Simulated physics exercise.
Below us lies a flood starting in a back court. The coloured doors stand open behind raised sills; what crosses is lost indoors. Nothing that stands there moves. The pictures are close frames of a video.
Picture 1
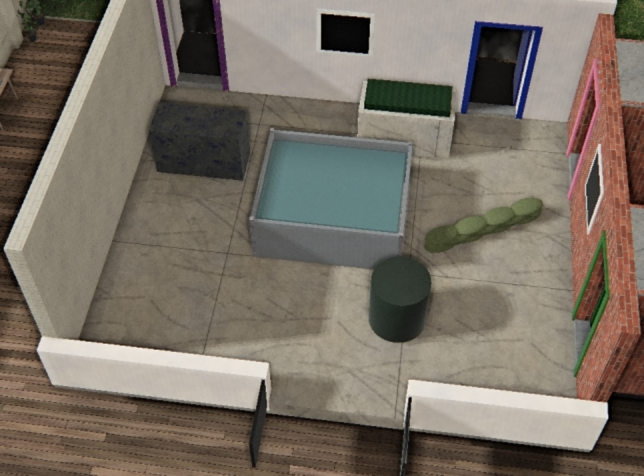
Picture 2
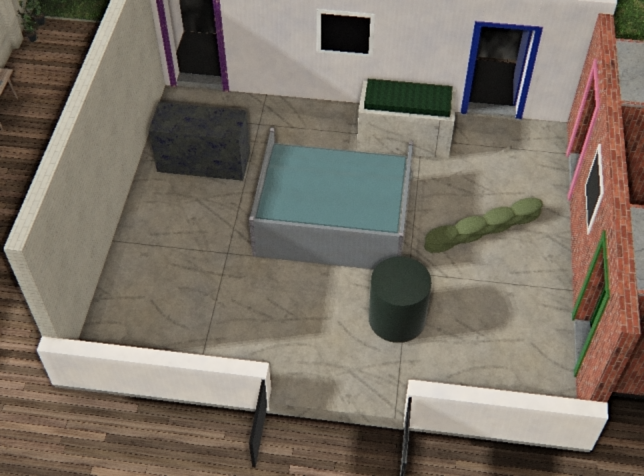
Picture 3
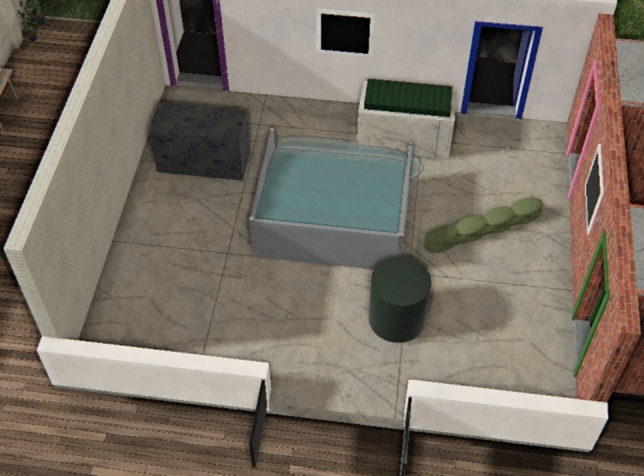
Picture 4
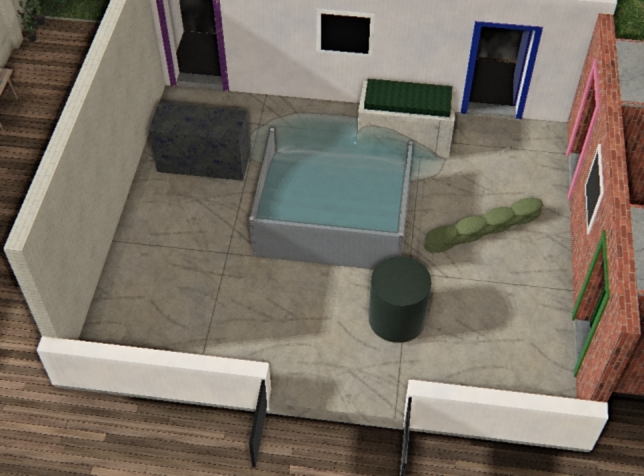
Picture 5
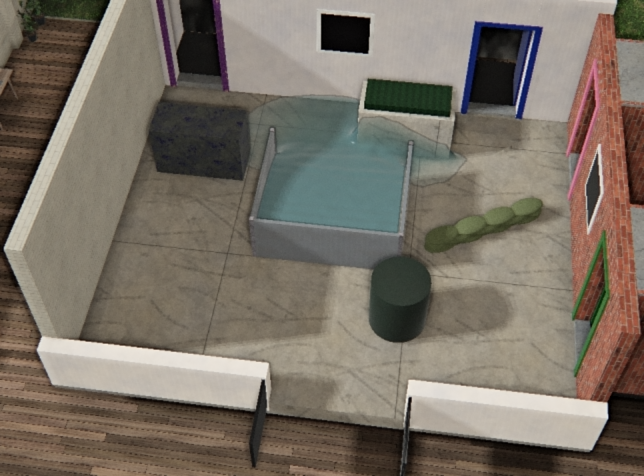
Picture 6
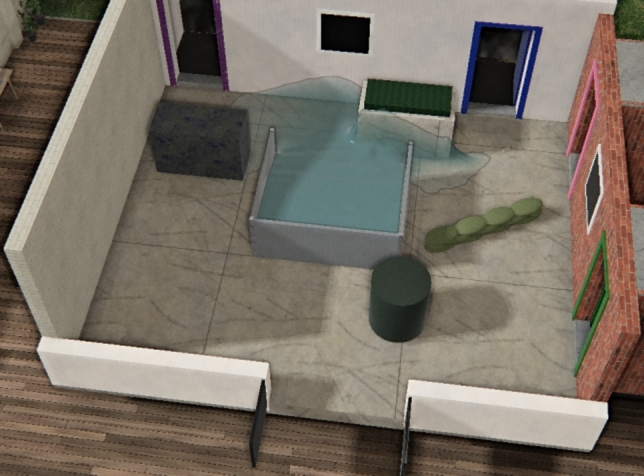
The clip opens on a walled back court, seen from above, with a square tank of still water among a dark block, a planter, a green cylinder and a bush. The tank's far side disappears, and water pours out through the gap, spreading across the paving around the planter and toward the back wall.
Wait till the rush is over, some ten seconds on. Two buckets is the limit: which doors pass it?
One by one: The blue door takes more than that; the pink door takes more than that; the purple door takes more than that; the green door stays under that.
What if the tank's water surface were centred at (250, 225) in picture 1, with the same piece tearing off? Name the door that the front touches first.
First comes the one in purple.
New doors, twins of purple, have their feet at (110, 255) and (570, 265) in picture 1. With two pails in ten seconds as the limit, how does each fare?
In that order: Lets less in, lets less in.
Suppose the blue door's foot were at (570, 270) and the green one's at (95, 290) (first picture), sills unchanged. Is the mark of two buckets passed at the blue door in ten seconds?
My reading: Blue lets less in.
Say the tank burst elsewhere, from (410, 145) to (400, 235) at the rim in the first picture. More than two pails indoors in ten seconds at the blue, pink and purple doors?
Then: Blue door passes that mark, pink door goes over, purple door is under.
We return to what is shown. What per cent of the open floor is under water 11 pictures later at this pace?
I make it 35 per cent.
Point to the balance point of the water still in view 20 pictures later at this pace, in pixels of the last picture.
Roughly at (328, 171).
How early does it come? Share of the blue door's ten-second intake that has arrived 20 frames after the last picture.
About 20 per cent.
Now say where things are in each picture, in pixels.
The tank at (334, 184) is whole and still, in the first picture.
The front is at a hidden place, out from the gap on the tank's far side, in the second picture.
Water pours out on the tank's far side and has run to a hidden place, in the third picture.
Water pours out on the tank's far side and has run to (442, 158), in the fourth picture.
Water pours out on the tank's far side and has run to (462, 160), in the fifth picture.
The front is at (249, 95), out from the gap on the tank's far side, in the sixth picture.
A moment on, water covers 25 % of the floor; the blue door wet at the sill, nothing in, the pink door wet at the sill, nothing in, the purple door wet at the sill, nothing in, the green door not reached.
Next, water covers 35 % of the floor; the blue door under two buckets in, the pink door over two buckets in, the purple door under two buckets in, the green door not reached.
Then, water covers 60 % of the floor; the blue door under two buckets in, the pink door far over two buckets in, the purple door over two buckets in, the green door wet at the sill, nothing in.
Later, water covers 85 % of the floor; the blue door over two buckets in, the pink door far over two buckets in, the purple door far over two buckets in, the green door wet at the sill, nothing in.
In the end, water covers 95 % of the floor; the blue door far over two buckets in, the pink door far over two buckets in, the purple door far over two buckets in, the green door under two buckets in.
